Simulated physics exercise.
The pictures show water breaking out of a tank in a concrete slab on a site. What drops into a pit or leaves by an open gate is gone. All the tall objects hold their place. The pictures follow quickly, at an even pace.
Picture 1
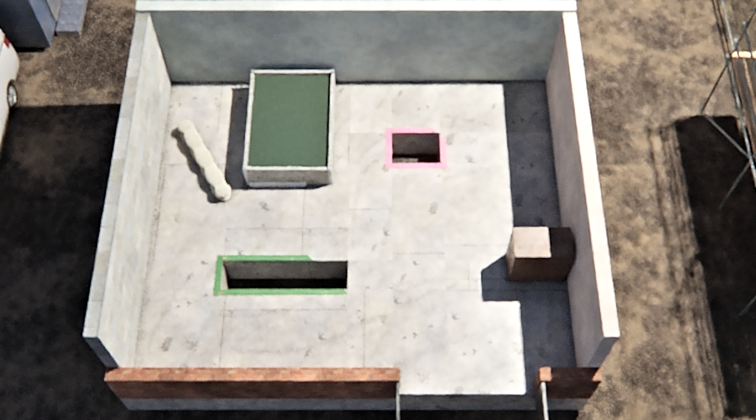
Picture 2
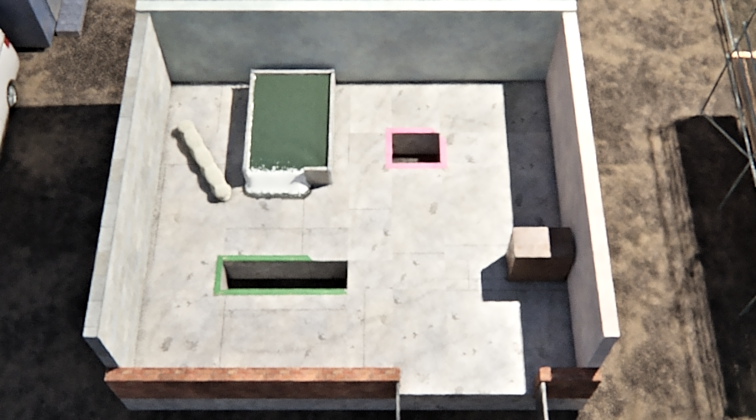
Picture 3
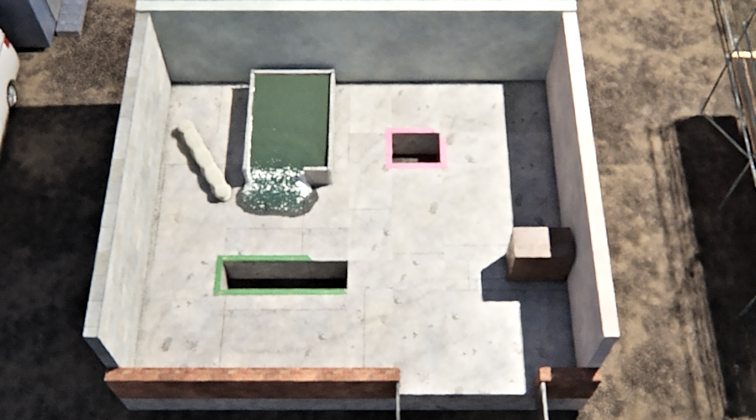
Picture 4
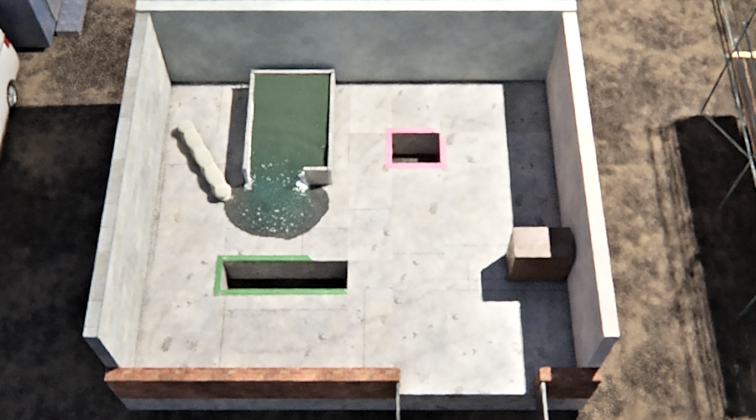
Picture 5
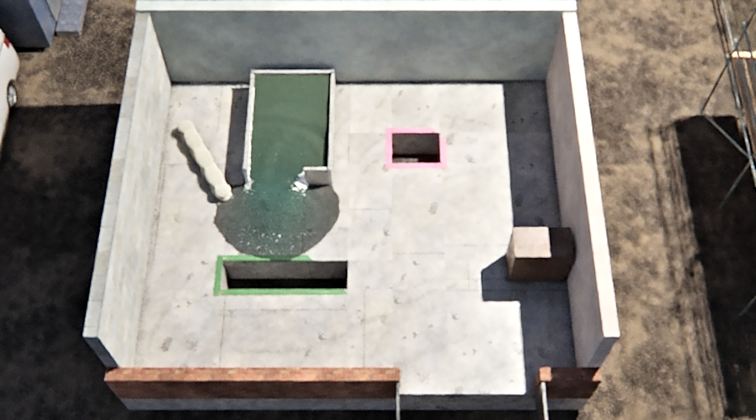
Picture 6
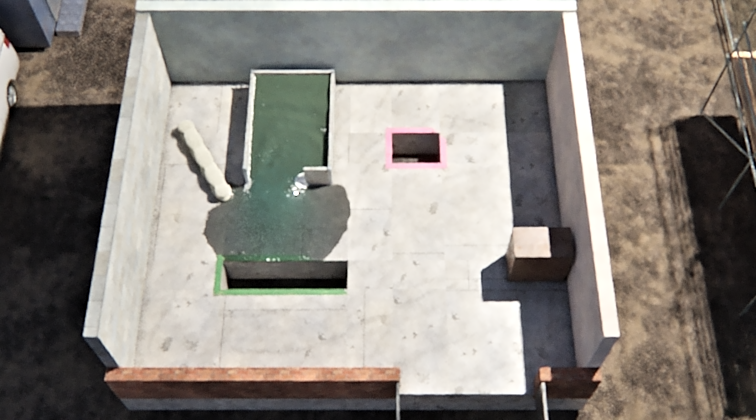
At first, green water sits still in a rectangular tank on a walled concrete slab. Then the near end opens and water pours out with white foam, spreading across the floor in a widening dark pool beside the pale, lumpy barrier, until it reaches the green-edged pit.
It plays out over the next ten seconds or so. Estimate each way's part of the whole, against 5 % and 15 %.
The gate takes under 5 %; the green pit takes over 15 %; the pink pit takes under 5 %.
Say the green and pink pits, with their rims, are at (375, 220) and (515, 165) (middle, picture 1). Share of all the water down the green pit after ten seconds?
In per cent: Green 8.
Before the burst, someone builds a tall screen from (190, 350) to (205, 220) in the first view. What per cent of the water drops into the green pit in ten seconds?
Parts in a hundred: Green 70.
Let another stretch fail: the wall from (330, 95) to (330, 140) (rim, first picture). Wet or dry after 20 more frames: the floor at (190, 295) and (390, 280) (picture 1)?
One after the other: Not flooded, free of water.
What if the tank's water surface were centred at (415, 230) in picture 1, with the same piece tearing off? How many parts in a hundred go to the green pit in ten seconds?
In per cent: Green 6.
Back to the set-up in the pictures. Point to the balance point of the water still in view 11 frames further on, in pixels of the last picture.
I would point to (281, 167).
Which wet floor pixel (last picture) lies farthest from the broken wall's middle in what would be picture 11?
I would point to (191, 298).
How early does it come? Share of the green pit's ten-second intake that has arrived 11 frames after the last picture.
About 35 per cent.
A moment on, water covers 10 % of the floor; the gate 0 %, the green pit 9 %, the pink pit 0 %.
Next, water covers 15 % of the floor; the gate 0 %, the green pit 22 %, the pink pit 0 %.
Then, water covers 15 % of the floor; the gate 0 %, the green pit 37 %, the pink pit 0 %.
Later, water covers 25 % of the floor; the gate 0 %, the green pit 51 %, the pink pit 0 %.
In the end, water covers 35 % of the floor; the gate 1 %, the green pit 63 %, the pink pit 0 %.
